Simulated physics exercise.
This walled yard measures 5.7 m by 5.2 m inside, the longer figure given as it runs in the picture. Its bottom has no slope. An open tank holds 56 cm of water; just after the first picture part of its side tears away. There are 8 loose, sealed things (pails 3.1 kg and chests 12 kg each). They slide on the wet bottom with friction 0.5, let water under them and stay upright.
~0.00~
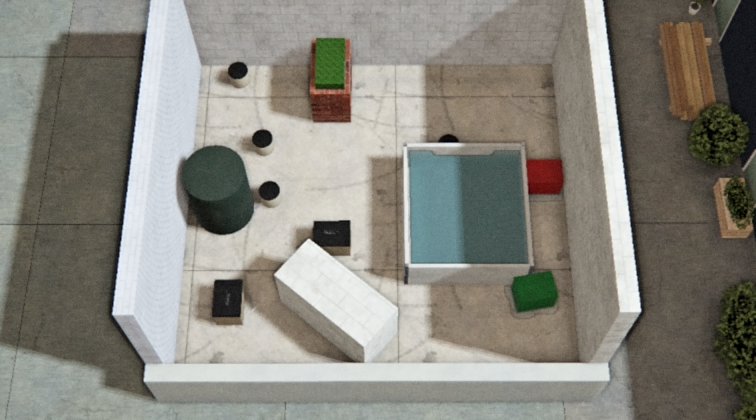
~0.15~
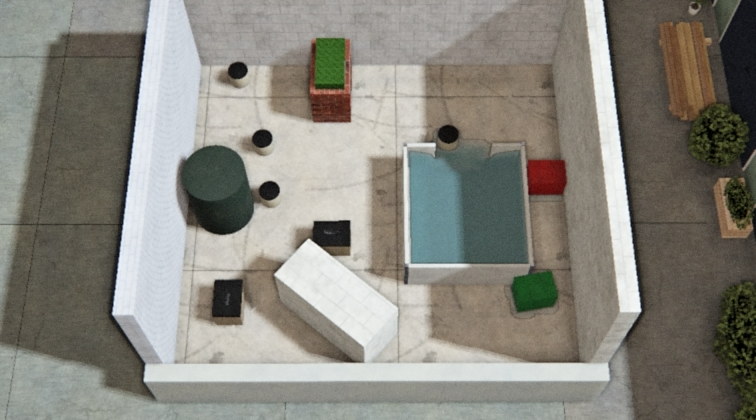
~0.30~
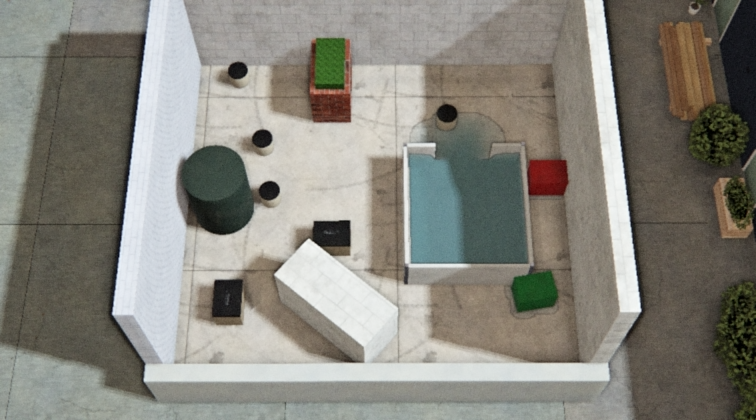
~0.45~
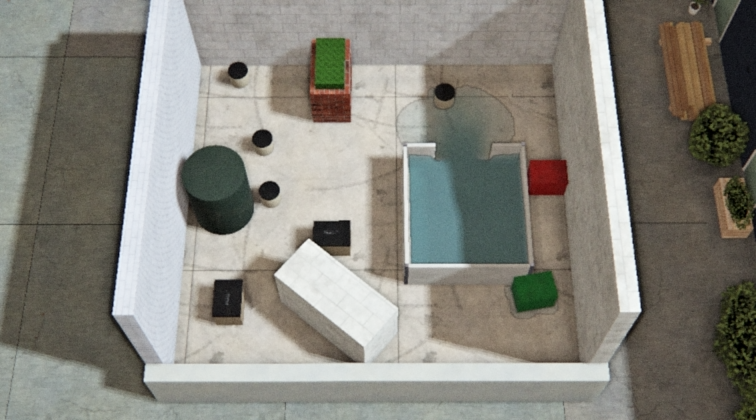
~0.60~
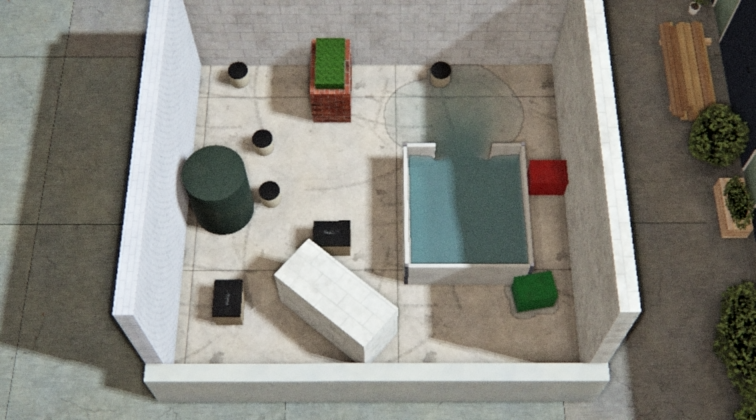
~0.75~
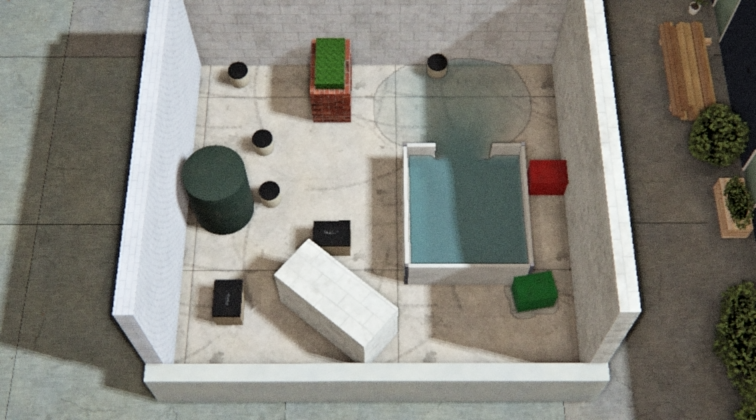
Water spreading from a gap in the back of a square tank, pushing a small black-topped pail toward the yard's back wall.
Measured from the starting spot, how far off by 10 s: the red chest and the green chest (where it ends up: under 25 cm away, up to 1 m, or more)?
The red chest gets carried off; the green chest travels far.
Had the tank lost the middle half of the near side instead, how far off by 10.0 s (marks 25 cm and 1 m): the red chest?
In that case the red chest ends far away.
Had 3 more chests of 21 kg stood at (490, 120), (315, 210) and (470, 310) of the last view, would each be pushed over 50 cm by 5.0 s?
In turn: Past it, under, less.
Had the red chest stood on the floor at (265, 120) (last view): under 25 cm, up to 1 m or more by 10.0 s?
It barely shifts.
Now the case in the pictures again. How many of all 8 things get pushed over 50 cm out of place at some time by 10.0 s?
That makes 5.
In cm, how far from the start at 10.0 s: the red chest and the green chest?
Roughly 250 and 200 cm.
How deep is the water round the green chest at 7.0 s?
Roughly 8 cm.
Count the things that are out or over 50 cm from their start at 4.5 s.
4 of them.
After 2.0 s the red chest is near (549, 172), 0.1 m from its start, aground; the green chest is near (536, 287), 0.0 m from its start, aground; 1 afloat.
After 4.5 s the red chest is near (560, 342), 2.7 m from its start, afloat; the green chest is near (512, 337), 0.8 m from its start, aground; 3 afloat.
After 7.0 s the red chest is near (461, 304), 2.5 m from its start, afloat; the green chest is near (425, 295), 1.6 m from its start, afloat; 5 afloat.
After 10.0 s the red chest is near (549, 320), 2.4 m from its start, afloat; the green chest is near (400, 285), 1.9 m from its start, afloat; 5 afloat.
